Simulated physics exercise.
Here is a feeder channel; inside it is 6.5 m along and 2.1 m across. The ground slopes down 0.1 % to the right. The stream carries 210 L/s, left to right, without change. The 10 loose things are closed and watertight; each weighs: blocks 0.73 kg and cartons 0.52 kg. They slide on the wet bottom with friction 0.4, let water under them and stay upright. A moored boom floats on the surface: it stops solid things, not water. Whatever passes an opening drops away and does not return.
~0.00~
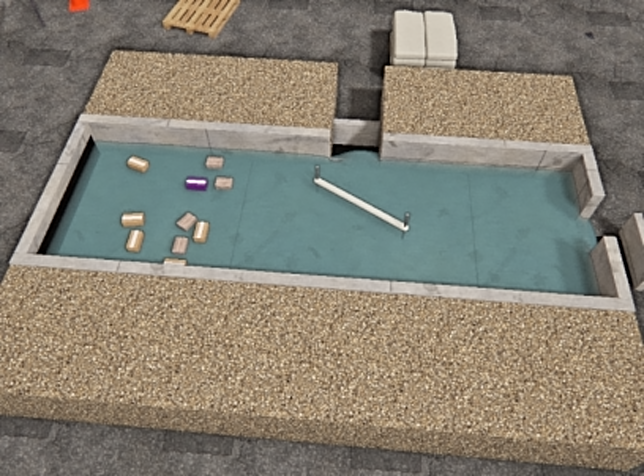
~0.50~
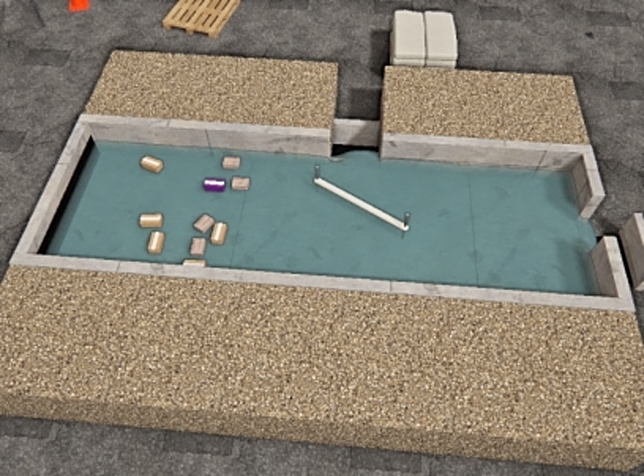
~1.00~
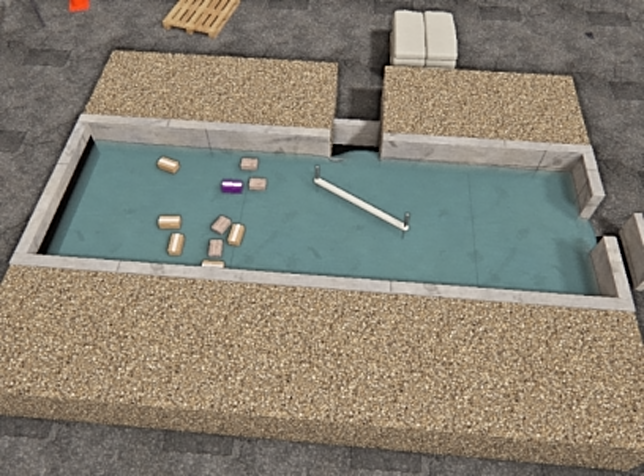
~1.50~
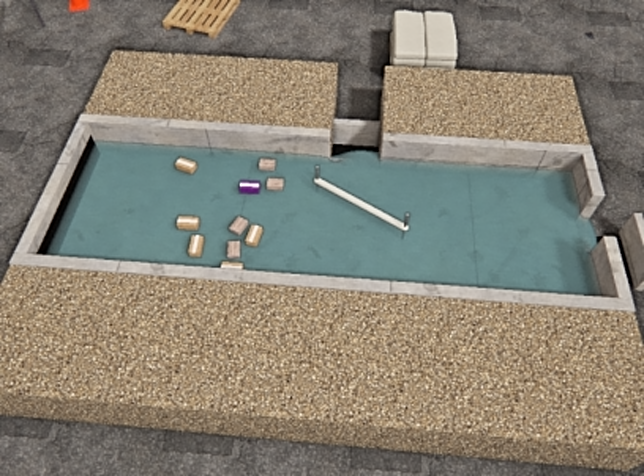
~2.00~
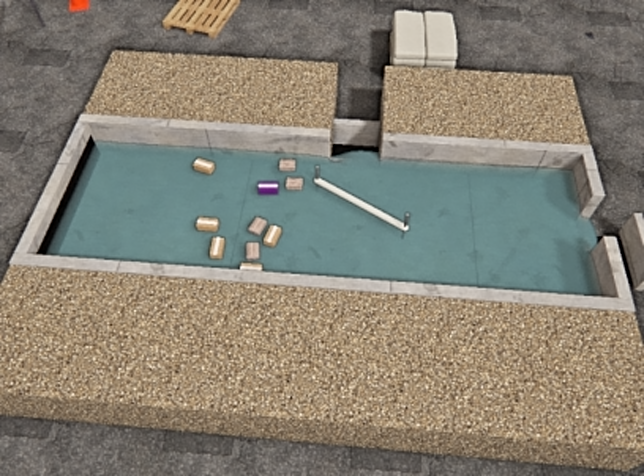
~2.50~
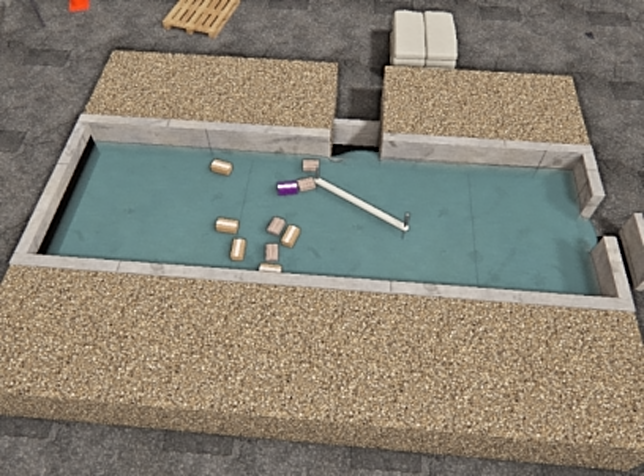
Purple carton and several tan blocks and cartons drifting steadily rightwards along a walled water channel, the foremost reaching a slanted white boom.
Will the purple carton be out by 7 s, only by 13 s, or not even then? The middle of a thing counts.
That happens after the second time or never.
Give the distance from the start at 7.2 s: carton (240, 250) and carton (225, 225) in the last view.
In turn: 300 cm, 300 cm.
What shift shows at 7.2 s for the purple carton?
Roughly 200 cm by then.
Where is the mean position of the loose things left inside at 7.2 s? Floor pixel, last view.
Near (380, 244).
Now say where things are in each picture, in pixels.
The purple carton at (196, 182), afloat; 21 cm deep round most things; 0 of 10 have shifted, in the first frame.
The purple carton at (214, 183), afloat, 24 cm from its start; about 3140 L in view; 10 of 10 have shifted, in the second frame.
The purple carton at (232, 184) floats, 47 cm from its start; 22 cm deep round most things; 10 of 10 have shifted, in the third frame.
The purple carton at (249, 185) floats, 69 cm from its start; 22 cm deep round most things; 10 of 10 have shifted, in the fourth frame.
The purple carton at (268, 186) floats, 93 cm from its start; about 3150 L in view; 10 of 10 have shifted, in the fifth frame.
The purple carton at (288, 186), afloat, 118 cm from its start; about 3150 L in view; 10 of 10 have shifted, in the sixth frame.
After 3.5 s the purple carton is near (301, 195), 1.4 m from its start, afloat; 1 of 10 are out; 9 afloat.
After 7.2 s the purple carton is near (337, 205), 1.8 m from its start, afloat; 2 of 10 are out; 8 afloat.
After 12.0 s the purple carton is near (349, 212), 2.0 m from its start, afloat; 2 of 10 are out; 8 afloat.
After 16.0 s the purple carton is near (356, 216), 2.1 m from its start, afloat; 5 of 10 are out; 5 afloat.
